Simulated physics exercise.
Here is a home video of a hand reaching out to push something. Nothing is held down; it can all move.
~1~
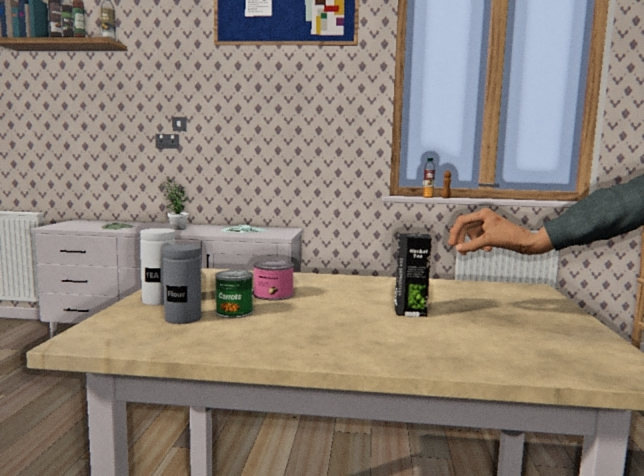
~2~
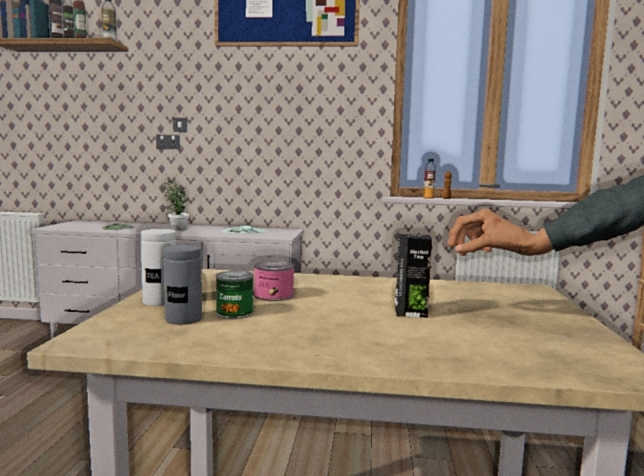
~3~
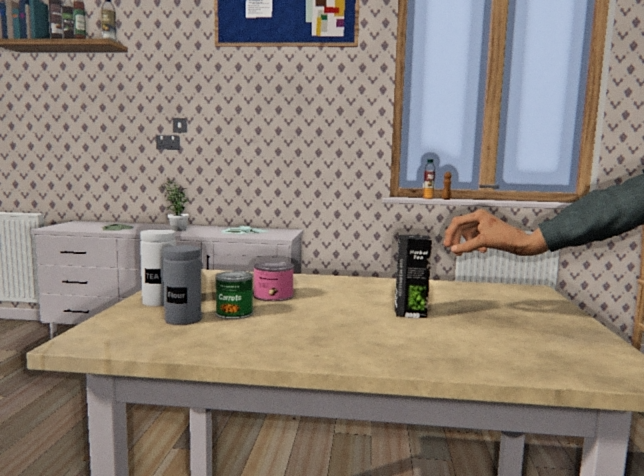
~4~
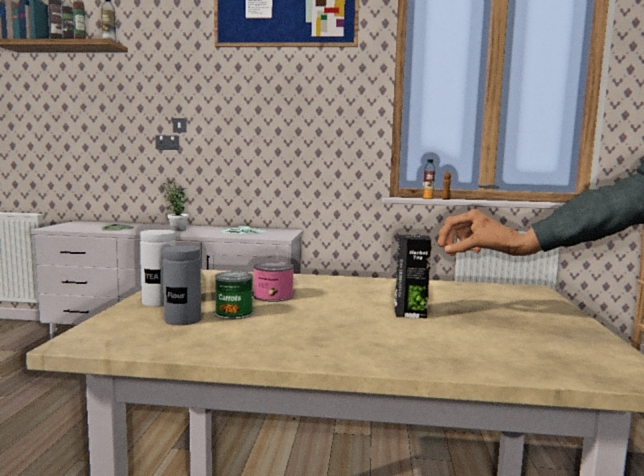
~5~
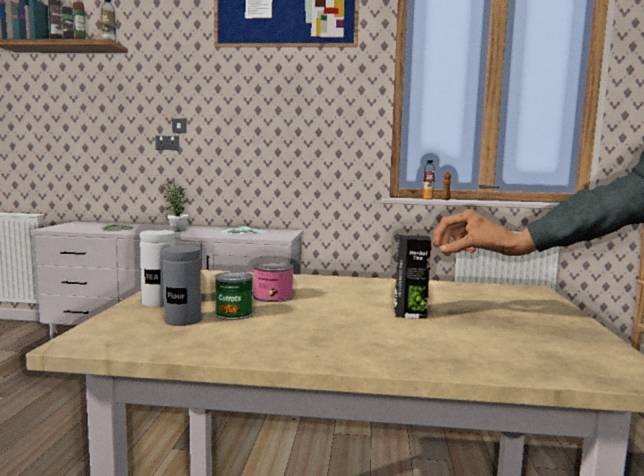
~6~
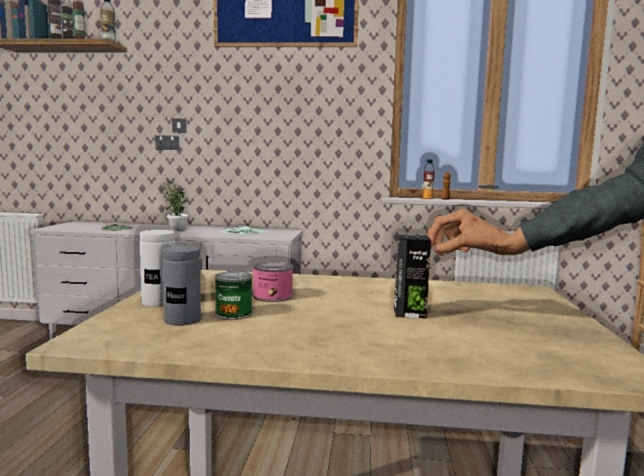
A hand in a dark sleeve inches left toward a black carton standing on a wooden table, its fingers drawing close to the top. The carton and the four containers grouped on the left stay still.
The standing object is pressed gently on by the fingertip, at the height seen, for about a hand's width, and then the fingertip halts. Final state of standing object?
It comes down.
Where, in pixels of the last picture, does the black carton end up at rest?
The object finishes roughly at pixel (349, 296).
Then, 0.40 s later than the last frame, black carton tilted by 19° near (398, 272).
Then, 0.80 s later than the last frame, black carton on its side near (359, 290).
Then, 0.90 s later than the last frame, black carton on its side near (349, 296).
When it is over, lying over on the table, black carton. End places, in pixels of the last picture, black carton near (349, 296).
